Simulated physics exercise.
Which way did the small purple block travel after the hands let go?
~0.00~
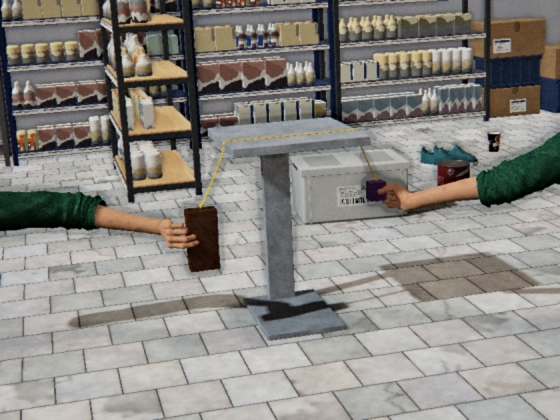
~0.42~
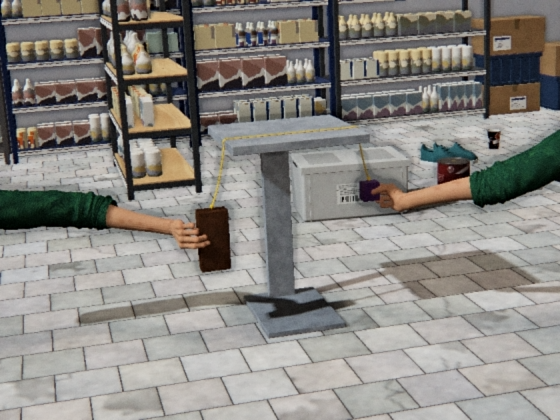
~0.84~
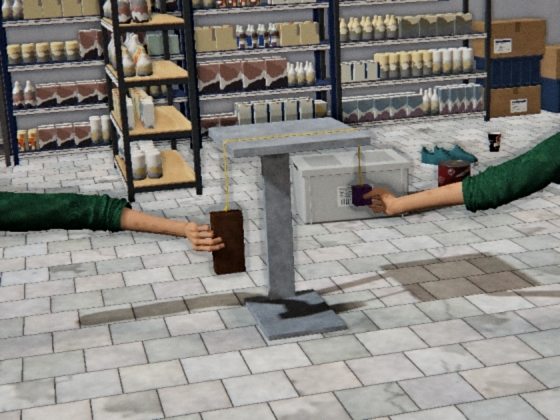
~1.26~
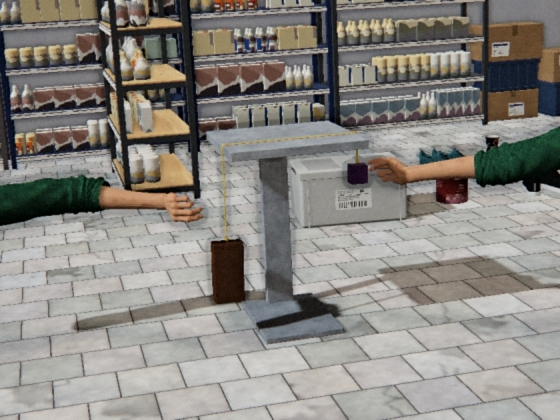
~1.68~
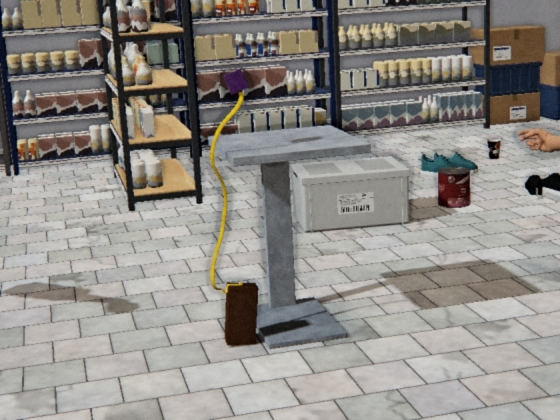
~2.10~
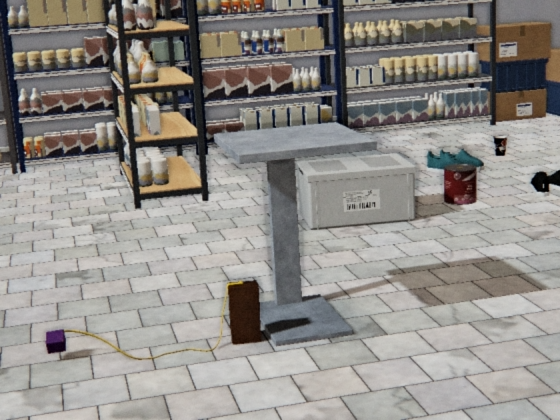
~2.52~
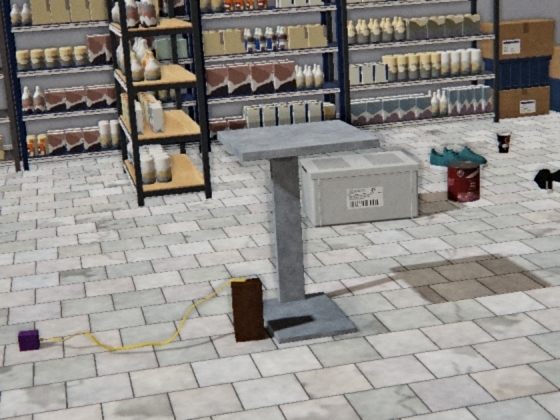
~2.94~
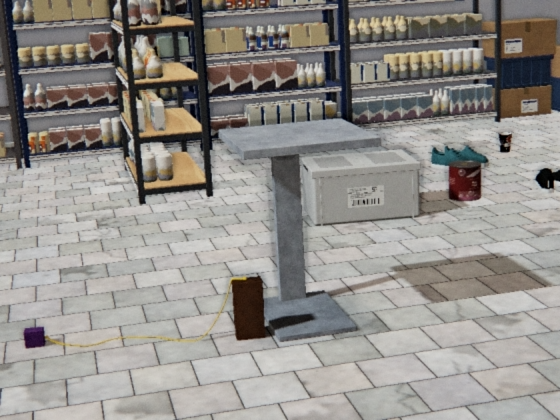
It moved to the left, going up and over the table before coming down on the floor on the left side.
